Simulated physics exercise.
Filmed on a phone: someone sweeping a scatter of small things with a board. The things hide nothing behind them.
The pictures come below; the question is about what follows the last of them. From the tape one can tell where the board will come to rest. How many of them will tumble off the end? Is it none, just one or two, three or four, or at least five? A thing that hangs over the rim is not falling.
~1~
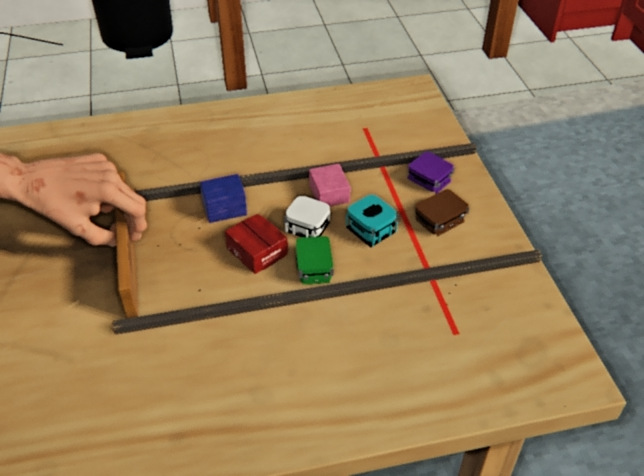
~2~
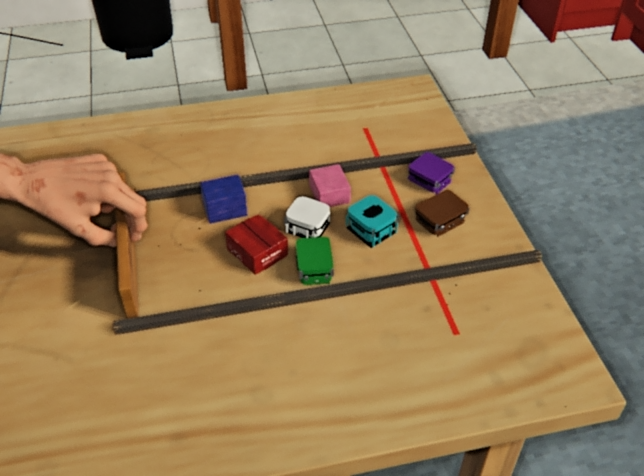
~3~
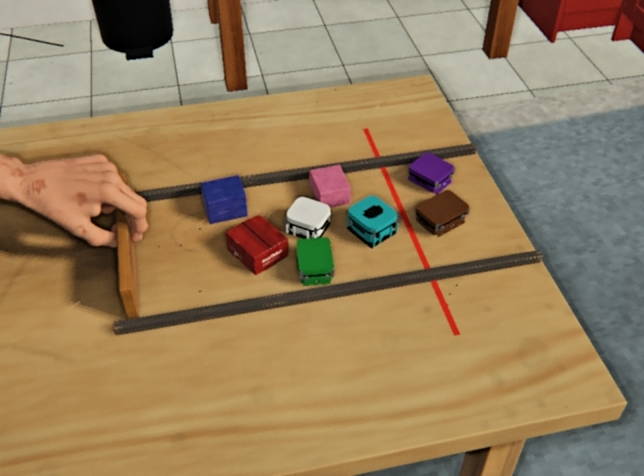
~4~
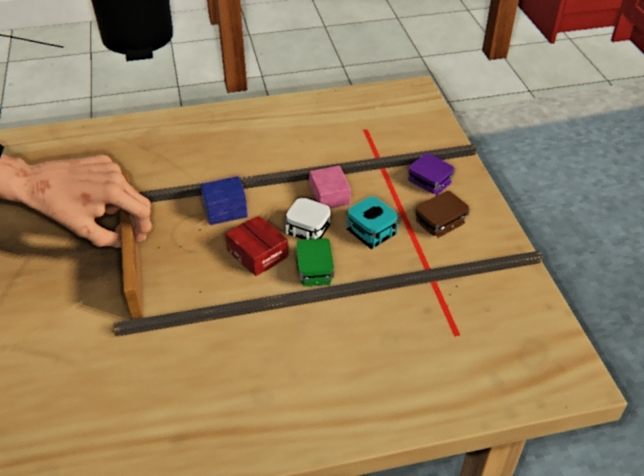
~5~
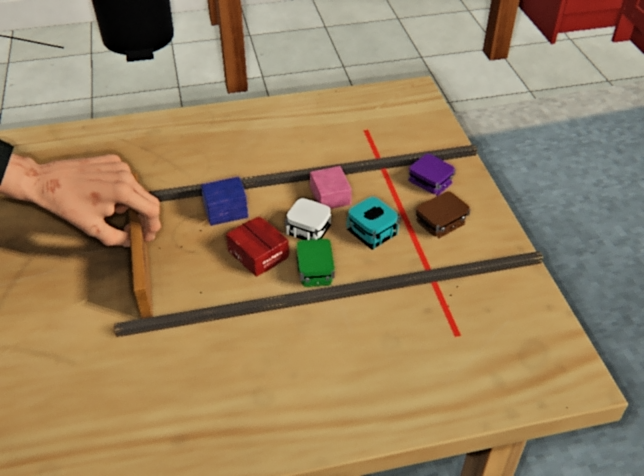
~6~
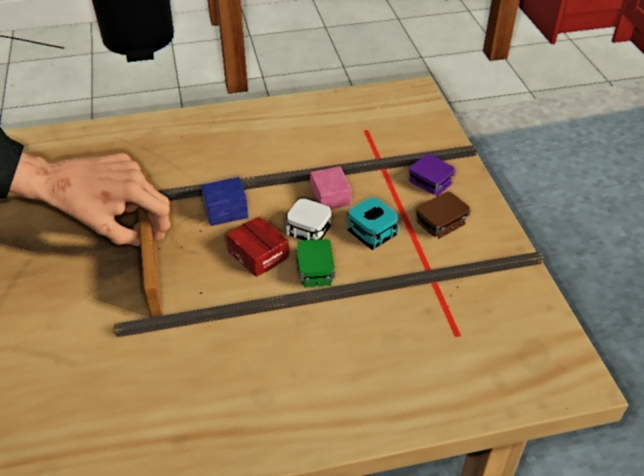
Once the push stops, every one will still be on the table.
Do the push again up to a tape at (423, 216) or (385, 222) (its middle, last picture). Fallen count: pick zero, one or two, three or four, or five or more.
With the tape at the first place the answer is either one or two, and at the second place it's not one.
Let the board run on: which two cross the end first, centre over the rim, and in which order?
The brown case and then the purple case.
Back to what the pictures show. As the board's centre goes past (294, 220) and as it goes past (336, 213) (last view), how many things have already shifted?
So far 6, and 7 at the second.
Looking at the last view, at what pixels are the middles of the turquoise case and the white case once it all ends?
Turquoise case at (471, 217), white case at (454, 193).
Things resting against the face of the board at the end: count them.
The number is 3.
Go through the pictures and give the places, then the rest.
The first picture shows purple case (430, 174); brown case (441, 214); turquoise case (372, 221); board (126, 243); tape (404, 217).
The second picture shows brown case (441, 214); board (126, 243).
The third picture shows turquoise case (372, 221); pink block (330, 187).
The fourth picture shows purple case (431, 175); blue block (224, 200).
The fifth picture shows brown case (442, 215); green case (315, 264).
The sixth picture shows purple case (431, 176); brown case (442, 216); turquoise case (373, 223); board (149, 242); tape (405, 219).
Soon after, none off yet; purple case at rest near (431, 176); brown case at rest near (442, 216); turquoise case at rest near (373, 223).
After that, none off yet; purple case at rest near (431, 176); brown case displaced a little near (469, 217); turquoise case displaced about its own width near (423, 220).
In the end, the number that fall off is zero.
